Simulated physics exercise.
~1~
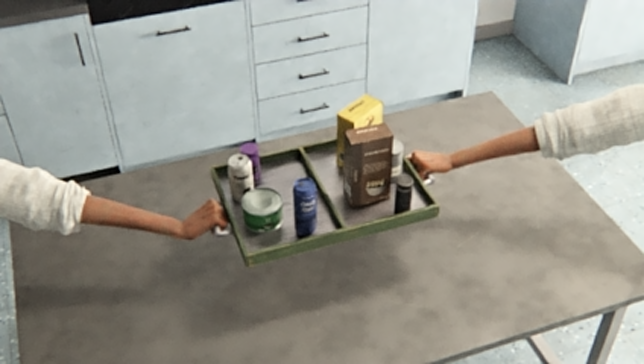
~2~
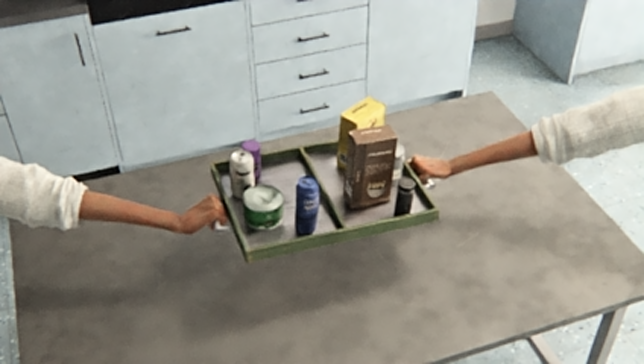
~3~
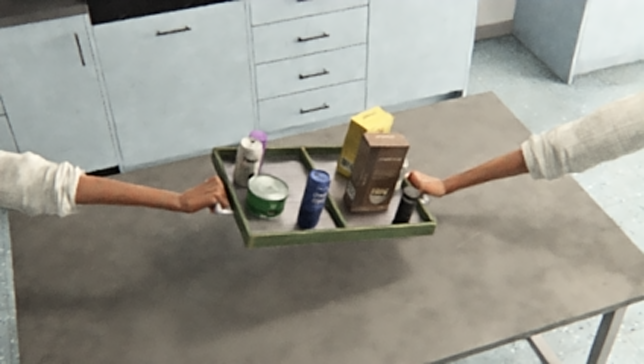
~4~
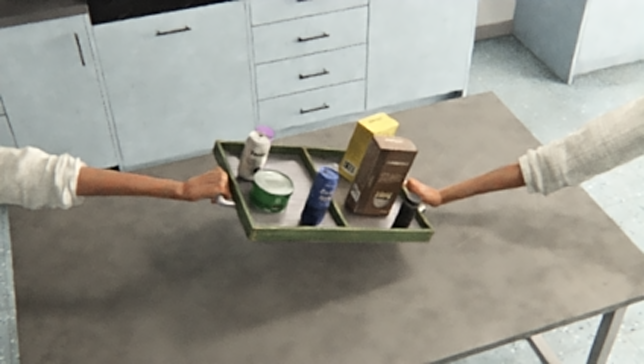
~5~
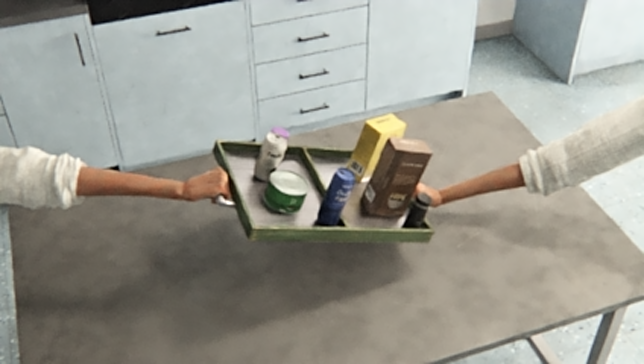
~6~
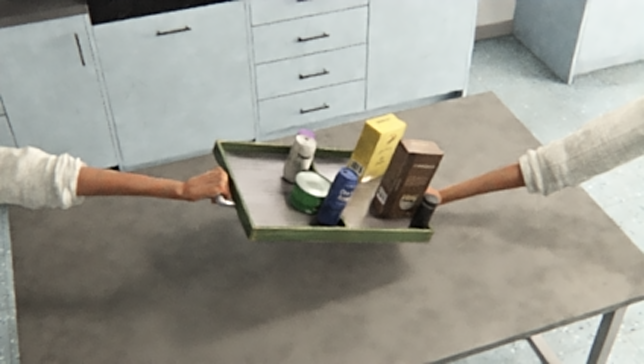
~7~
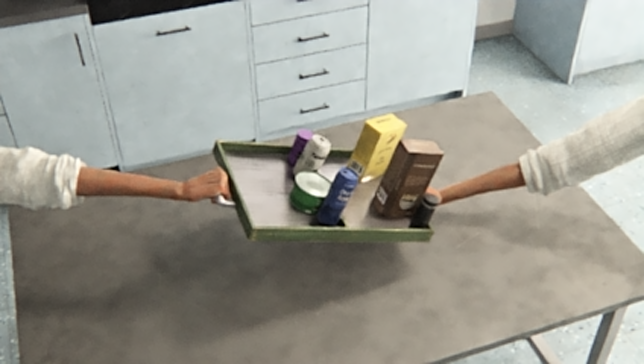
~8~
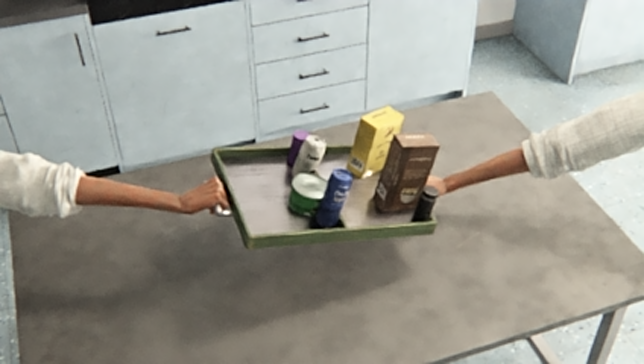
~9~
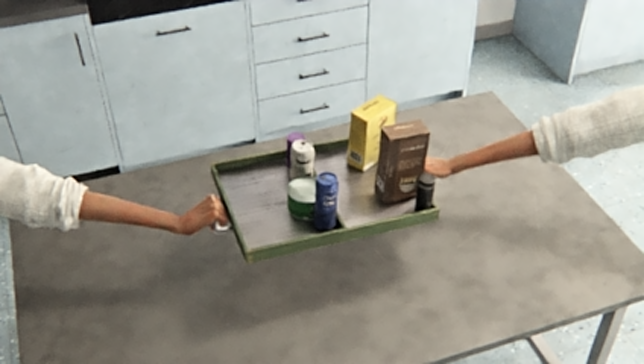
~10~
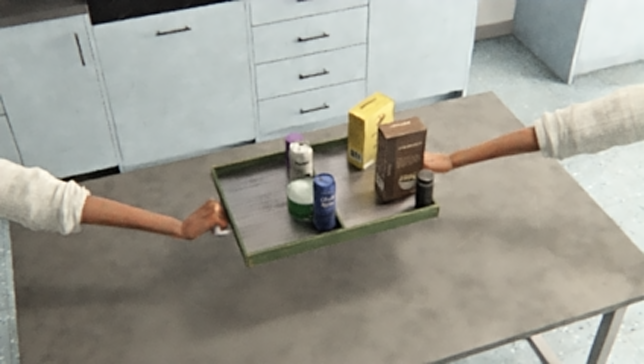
The clip opens on two hands holding a green-rimmed, divided tray of cans, packets and other containers above a grey table. The hands tip the tray toward the right, and its contents lean with it. As the tilt deepens, the white can, purple shaker and green tub slide right until they bunch up near the blue can by the divider, while the brown packet shifts right too. The tray is held tilted briefly, then brought back to level. At the end everything stands upright, with the white can behind the green tub and the tray's left side left bare.
